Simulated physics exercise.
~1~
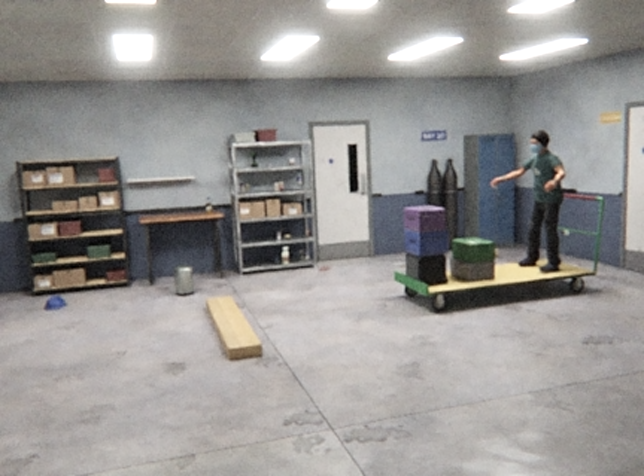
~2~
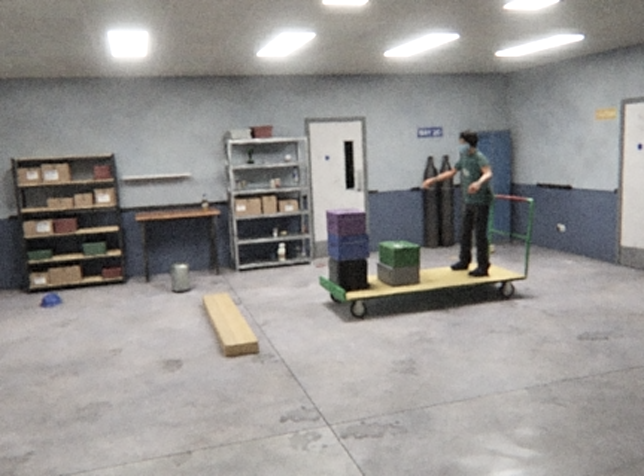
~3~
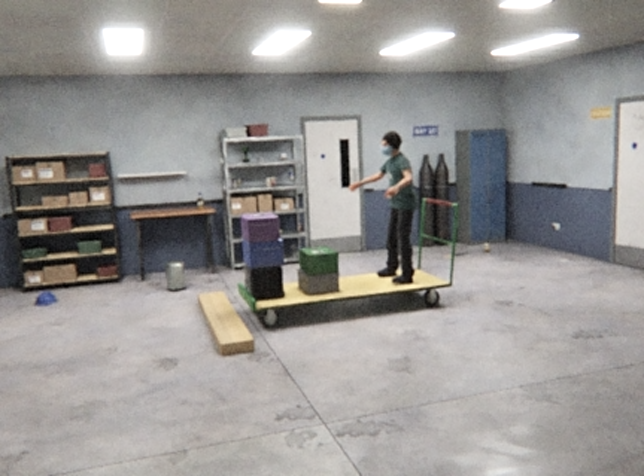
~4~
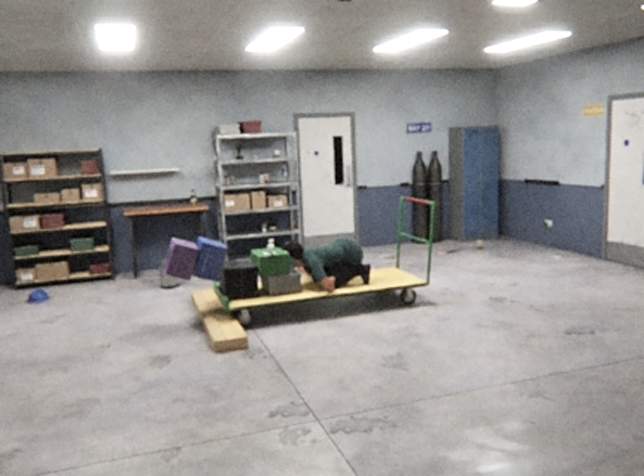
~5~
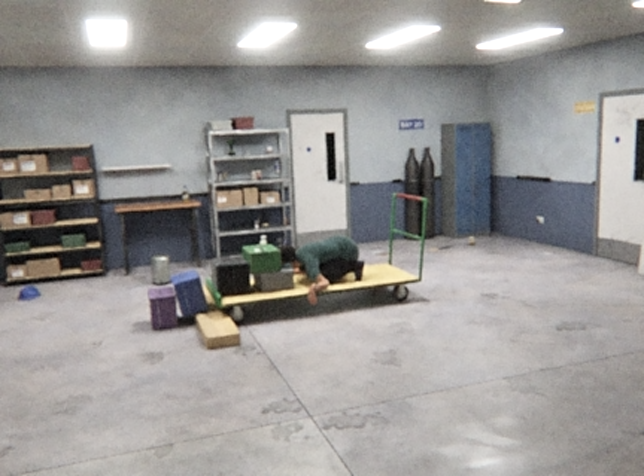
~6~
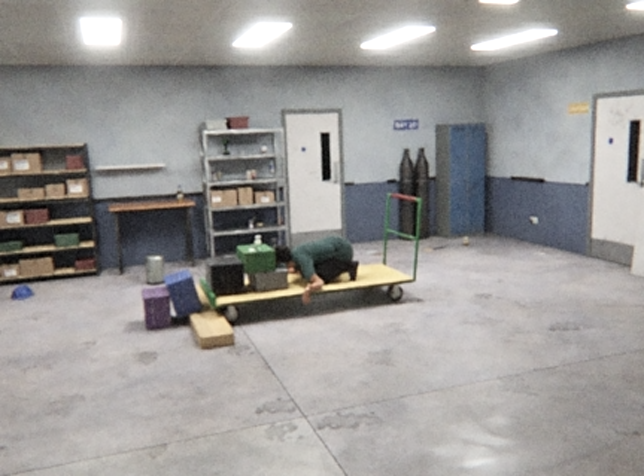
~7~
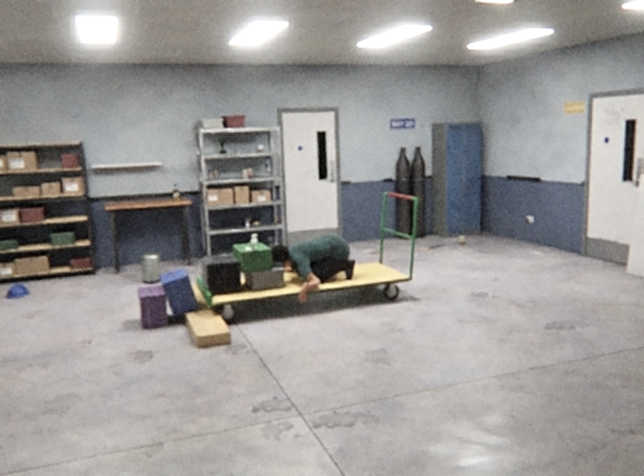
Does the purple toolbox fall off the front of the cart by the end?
Yes, the purple toolbox goes over the front end when the cart stops at the sill, and it ends up on the floor beside the blue one.
